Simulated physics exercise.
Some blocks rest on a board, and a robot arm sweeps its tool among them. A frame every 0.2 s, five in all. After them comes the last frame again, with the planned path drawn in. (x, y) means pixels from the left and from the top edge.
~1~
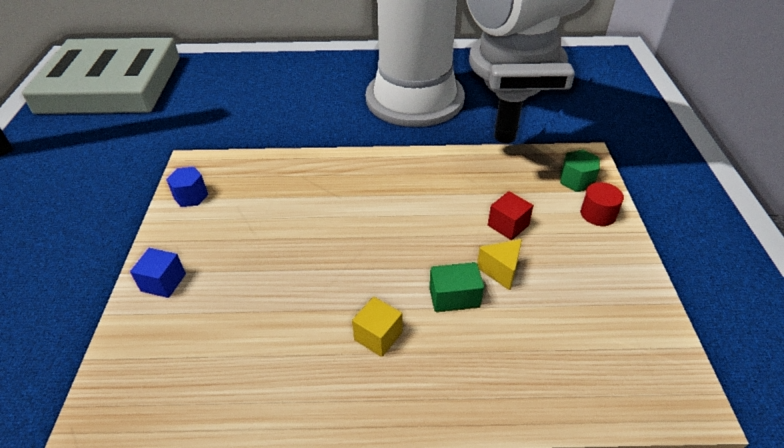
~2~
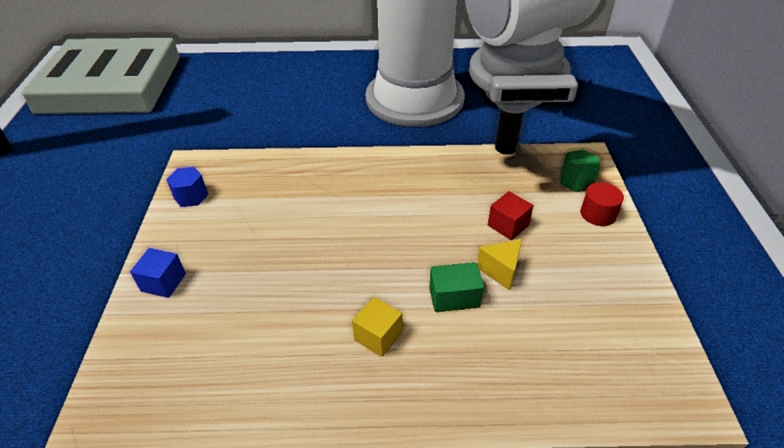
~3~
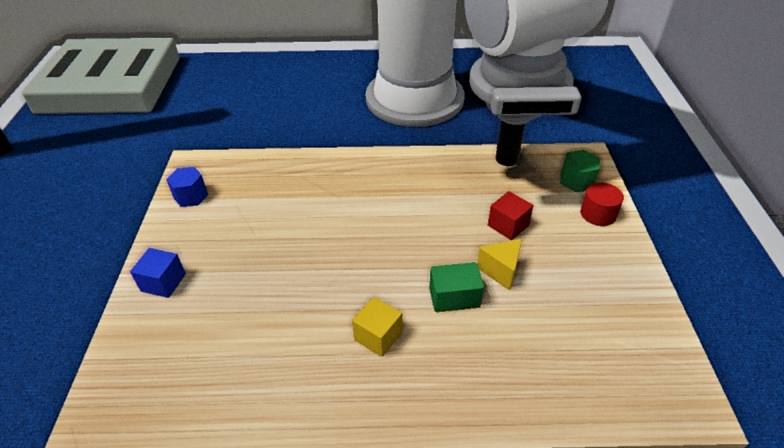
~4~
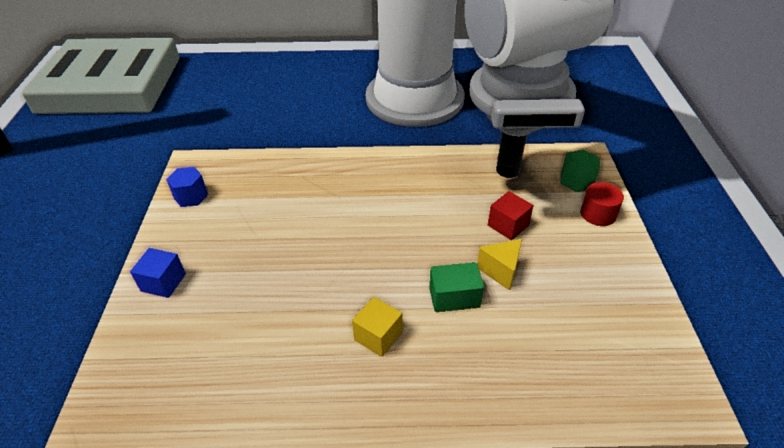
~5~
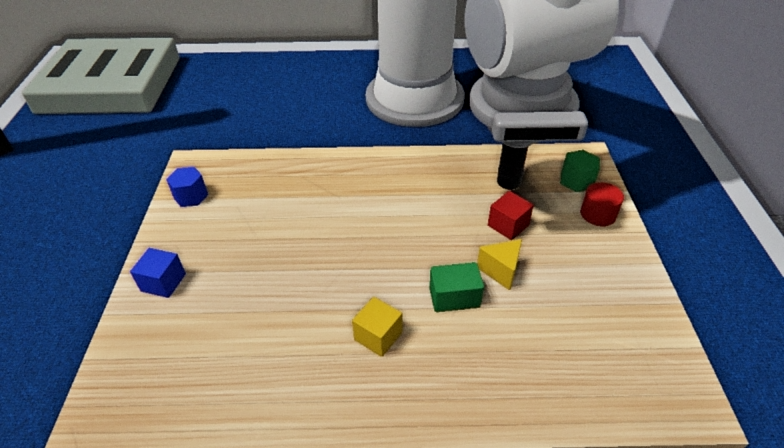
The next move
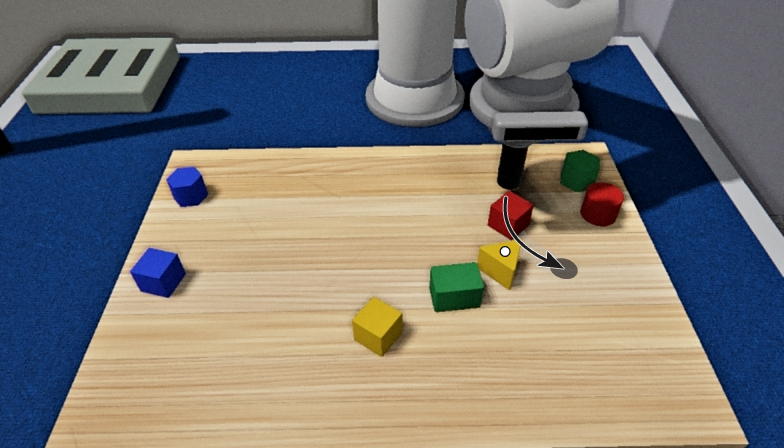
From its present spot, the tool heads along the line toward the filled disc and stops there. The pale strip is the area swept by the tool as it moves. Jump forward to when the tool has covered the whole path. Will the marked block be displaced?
I expect so.
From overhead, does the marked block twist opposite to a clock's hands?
I'd say no.
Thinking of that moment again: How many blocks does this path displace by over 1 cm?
Put simply, two blocks are moved more than 1 cm.
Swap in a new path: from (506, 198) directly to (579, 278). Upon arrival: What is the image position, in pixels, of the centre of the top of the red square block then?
For the centre of its top, I'd go with (513, 218).
The line goes from (506, 198) by way of (508, 223) and (528, 249) to (564, 268); the dot is on the yellow triangular block.
What follows on the original path. One third of the way, tool at (511, 209); red square block at (519, 227).
Two thirds of the way, tool at (532, 235); yellow triangular block at (512, 267), turned 55° clockwise; red square block at (538, 256).
At the end, tool at (569, 254); yellow triangular block at (514, 271), turned 75° clockwise; red square block at (556, 271), turned 45° clockwise.
